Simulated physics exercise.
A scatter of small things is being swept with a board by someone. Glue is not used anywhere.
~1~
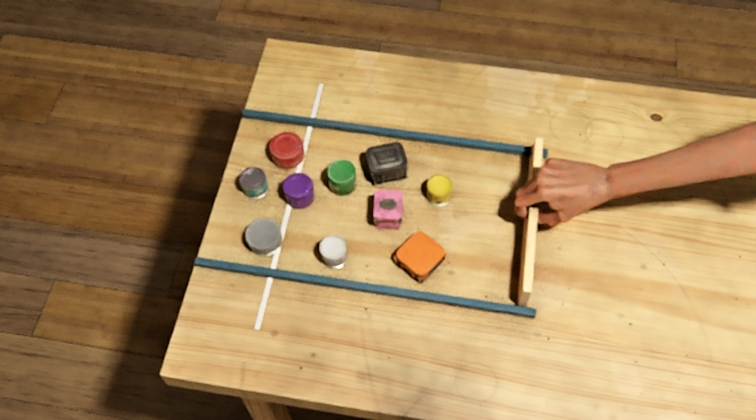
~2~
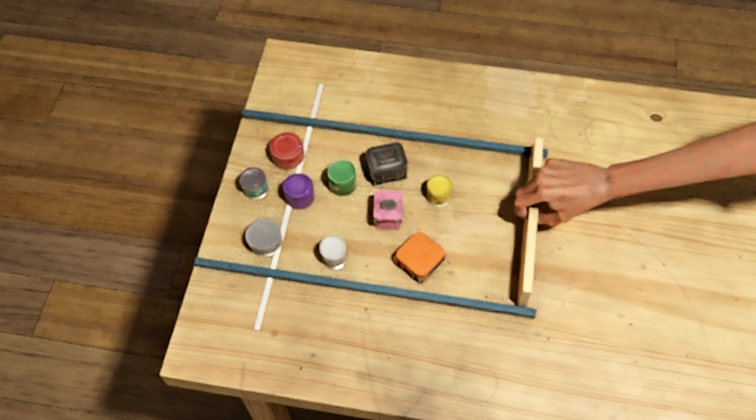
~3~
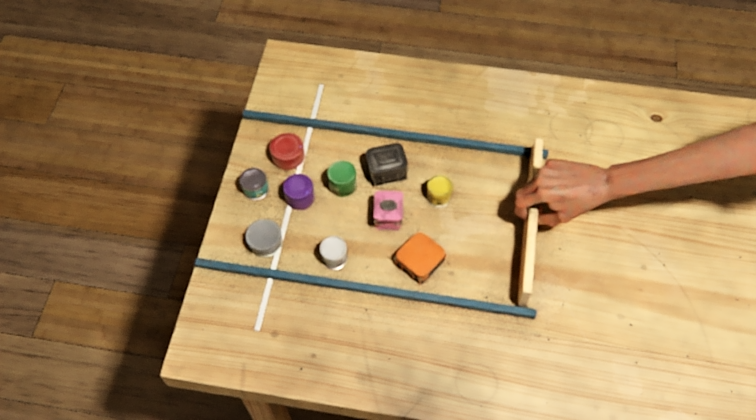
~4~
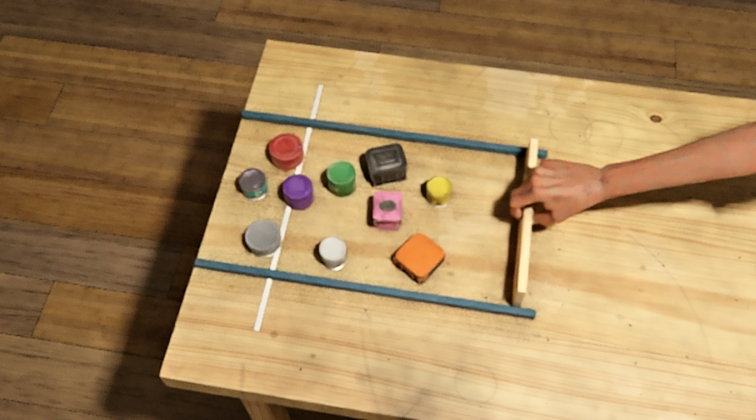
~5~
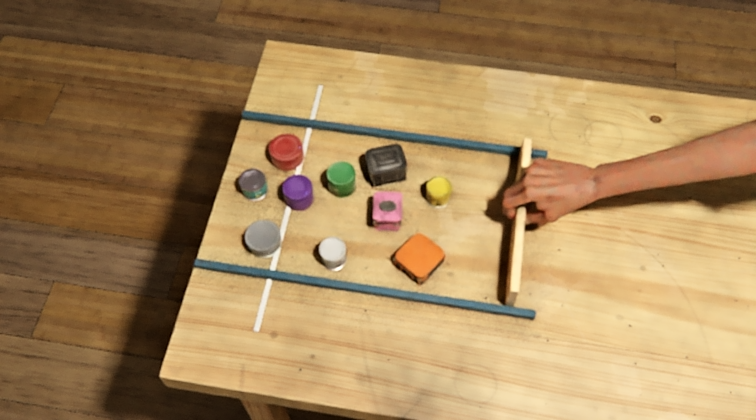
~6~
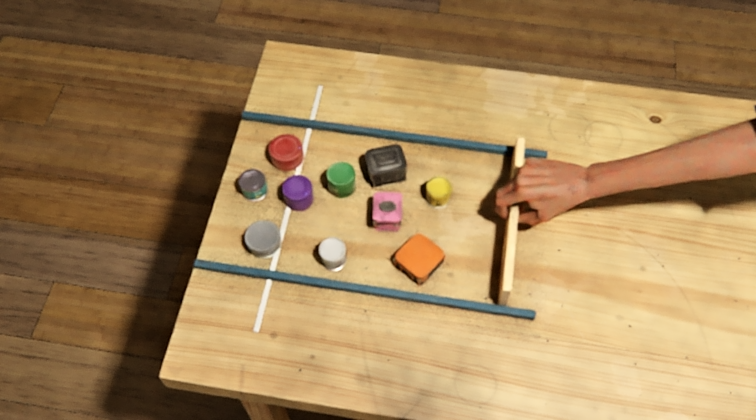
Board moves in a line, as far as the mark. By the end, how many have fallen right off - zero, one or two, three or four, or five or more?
By the end, zero have.
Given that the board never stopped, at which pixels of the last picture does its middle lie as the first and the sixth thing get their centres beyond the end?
At (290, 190) for the first, at (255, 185) for the sixth.
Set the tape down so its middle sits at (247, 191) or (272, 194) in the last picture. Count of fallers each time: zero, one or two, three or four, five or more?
For each place: 5 or more; just one or two.
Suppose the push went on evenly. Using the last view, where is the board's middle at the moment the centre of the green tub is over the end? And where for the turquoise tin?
The middle is at (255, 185) when it's the green tub, and at (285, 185) when it's the turquoise tin.
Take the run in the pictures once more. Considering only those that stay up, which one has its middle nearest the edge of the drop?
Foremost one: Grey pot.
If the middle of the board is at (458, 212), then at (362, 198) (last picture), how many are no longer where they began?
Counts: 0, 6.
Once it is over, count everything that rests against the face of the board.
That number would be 4.
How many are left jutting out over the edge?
So the number is 2.
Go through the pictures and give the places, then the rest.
The first frame shows turquoise tin (254, 183); red lid (287, 150); grey pot (264, 237); board (531, 220); tape (292, 195).
The second frame shows red lid (287, 151); pink case (388, 210).
The third frame shows grey pot (265, 238); black case (387, 164).
The fourth frame shows turquoise tin (254, 184); board (525, 220).
The fifth frame shows red lid (287, 152); purple lid (298, 193).
The sixth frame shows turquoise tin (254, 185); red lid (287, 152); grey pot (264, 240); board (512, 219); tape (292, 197).
Early on, none off yet; turquoise tin at rest near (254, 185); red lid at rest near (287, 152); grey pot at rest near (264, 240).
A while later, none off yet; turquoise tin at rest near (254, 185); red lid moving near (281, 149); grey pot travelled about its own width near (239, 234).
Finally, the number that fall off is zero.
